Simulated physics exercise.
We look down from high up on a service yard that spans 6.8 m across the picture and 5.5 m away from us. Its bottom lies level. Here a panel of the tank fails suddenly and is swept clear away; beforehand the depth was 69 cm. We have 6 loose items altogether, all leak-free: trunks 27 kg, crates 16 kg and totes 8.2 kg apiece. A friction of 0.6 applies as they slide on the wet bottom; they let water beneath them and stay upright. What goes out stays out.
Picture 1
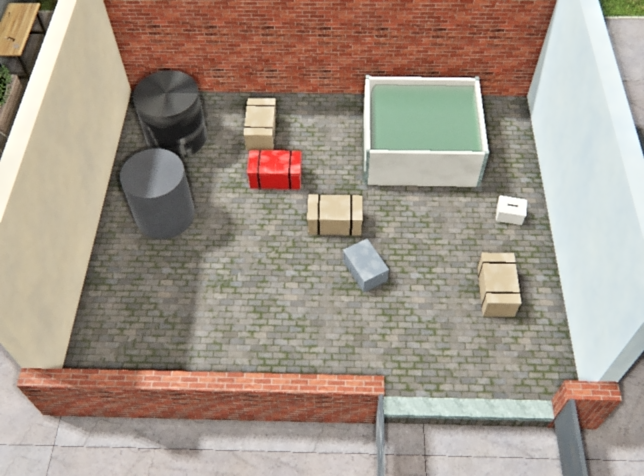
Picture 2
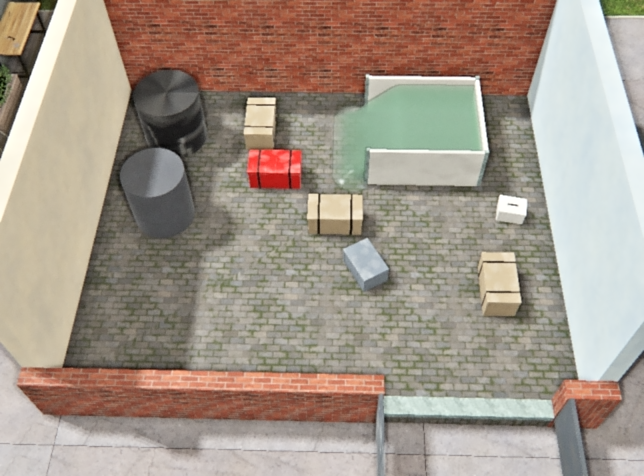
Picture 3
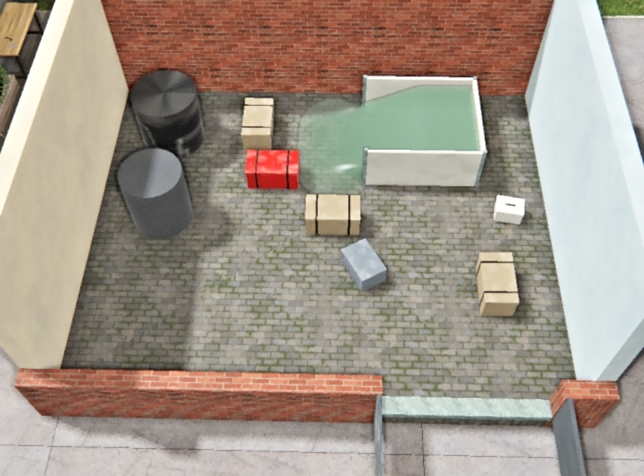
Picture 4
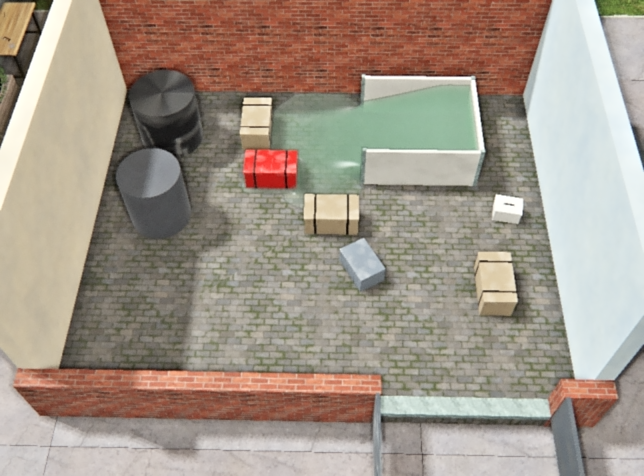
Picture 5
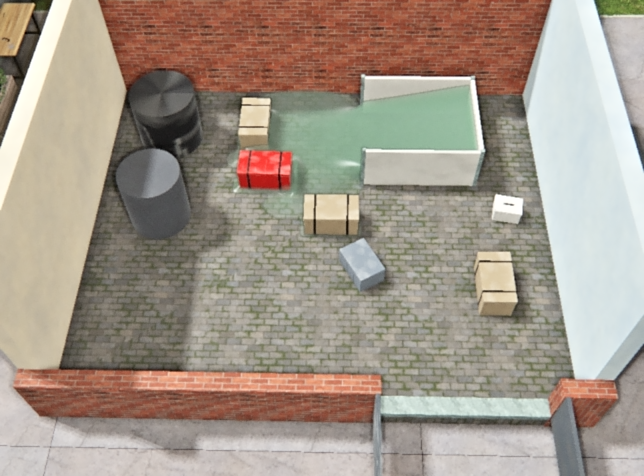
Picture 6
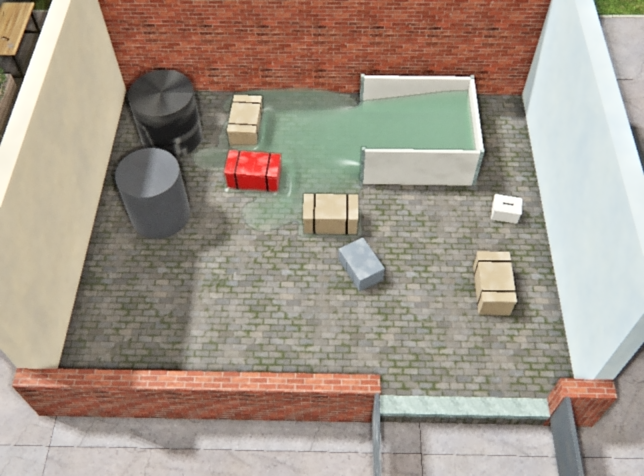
In a walled, brick-paved yard, the left side of a white tank disappears and green water spreads leftward across the ground, reaching a red trunk and a nearby tan crate, which both shift slightly to the left.
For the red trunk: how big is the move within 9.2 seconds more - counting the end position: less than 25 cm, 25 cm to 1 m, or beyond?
It comes to rest far off.
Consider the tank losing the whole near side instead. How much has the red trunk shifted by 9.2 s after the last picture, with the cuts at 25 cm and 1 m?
Then the red trunk stays put.
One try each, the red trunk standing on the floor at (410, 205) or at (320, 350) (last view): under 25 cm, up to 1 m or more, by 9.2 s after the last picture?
Try one, it keeps its spot; try two, it covers a moderate distance.
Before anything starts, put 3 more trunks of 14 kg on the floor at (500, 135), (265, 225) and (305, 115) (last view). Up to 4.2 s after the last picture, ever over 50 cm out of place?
From first to last: Does not reach it, surpasses it, surpasses it.
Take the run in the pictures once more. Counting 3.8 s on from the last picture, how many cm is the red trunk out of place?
It is about 250 cm out of place by then.
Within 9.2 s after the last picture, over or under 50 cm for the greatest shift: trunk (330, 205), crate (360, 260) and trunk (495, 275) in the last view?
Item by item, they came out below the mark, below the mark and below the mark.
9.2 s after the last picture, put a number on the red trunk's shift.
Some 200 cm, give or take.
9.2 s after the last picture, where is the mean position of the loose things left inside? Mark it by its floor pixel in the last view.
Near (333, 243).
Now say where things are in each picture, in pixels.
The red trunk at (274, 162), on the bottom; water covers 2.5 m2; 0 of 6 have shifted, in the first picture.
The red trunk at (275, 161) rests on the ground; 3.4 m2 under water; 0 of 6 have shifted, in the second picture.
The red trunk at (272, 162), on the bottom; 4.6 m2 under water; 0 of 6 have shifted, in the third picture.
The red trunk at (271, 161), on the bottom; 5.8 m2 under water; 0 of 6 have shifted, in the fourth picture.
The red trunk at (265, 162), on the bottom, 9 cm from its start; 6.8 m2 under water; 1 of 6 have shifted, in the fifth picture.
The red trunk at (253, 163) rests on the ground, 27 cm from its start; 7.9 m2 under water; 2 of 6 have shifted, in the sixth picture.
Then, 1.2 s after the last picture the red trunk is near (196, 177), 1.1 m from its start, afloat; 0 of 6 are out; 2 afloat.
Then, 3.8 s after the last picture the red trunk is near (197, 281), 2.3 m from its start, aground; 0 of 6 are out; 0 afloat.
Then, 6.2 s after the last picture the red trunk is near (195, 280), 2.3 m from its start, aground; 0 of 6 are out; 0 afloat.
Then, 9.2 s after the last picture the red trunk is near (195, 269), 2.2 m from its start, aground; 0 of 6 are out; 0 afloat.
